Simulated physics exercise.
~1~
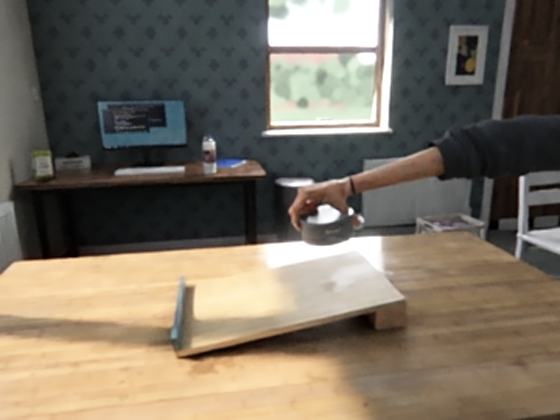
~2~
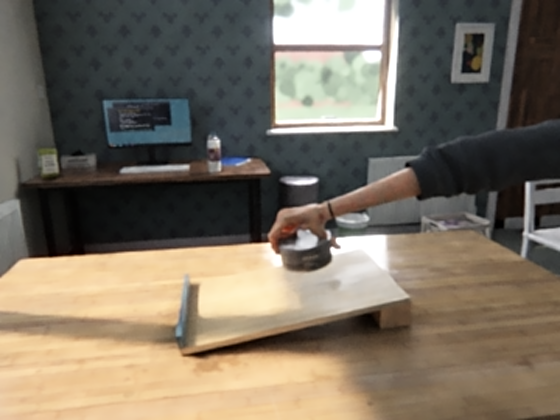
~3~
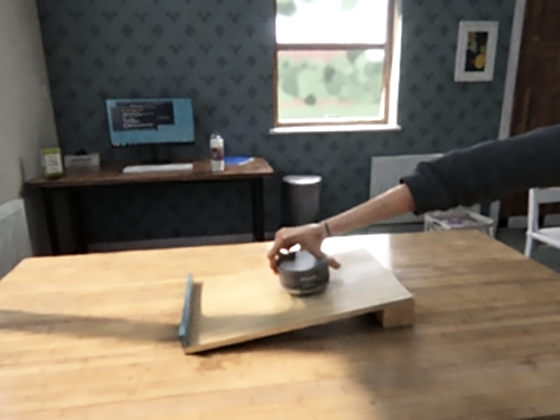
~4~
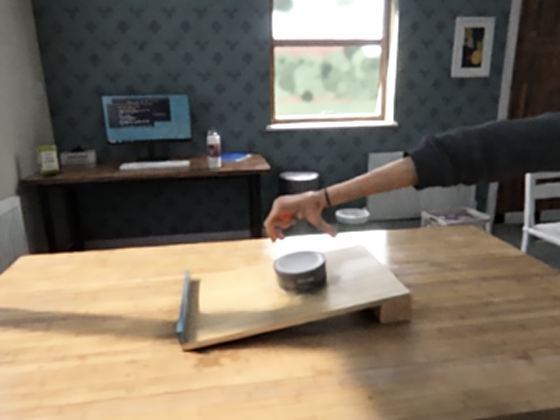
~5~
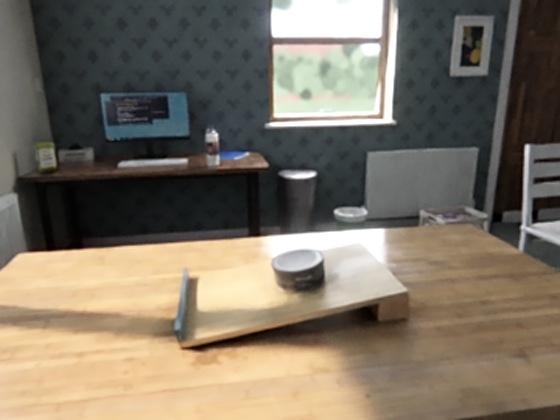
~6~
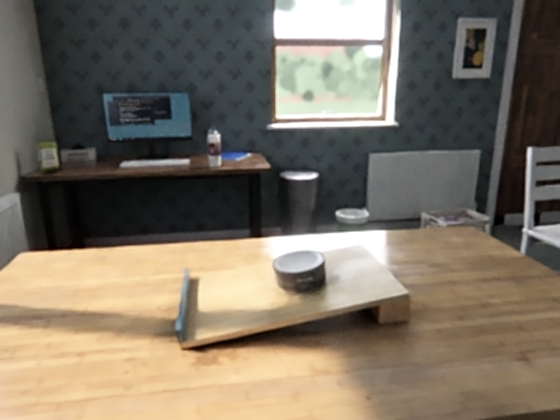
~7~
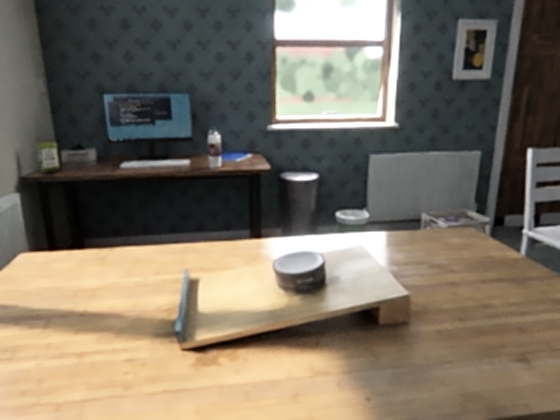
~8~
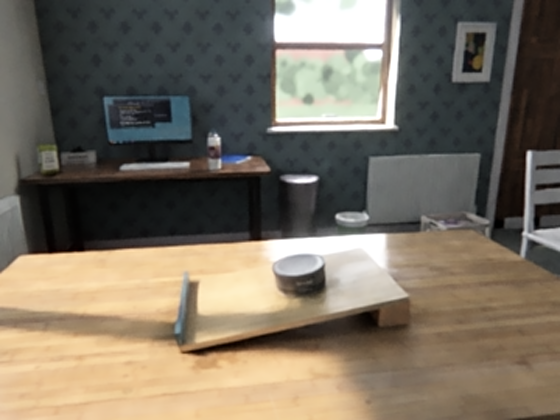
A hand lowering a grey tub onto a sloping wooden board, letting go and withdrawing right, the tub staying still on the slope.
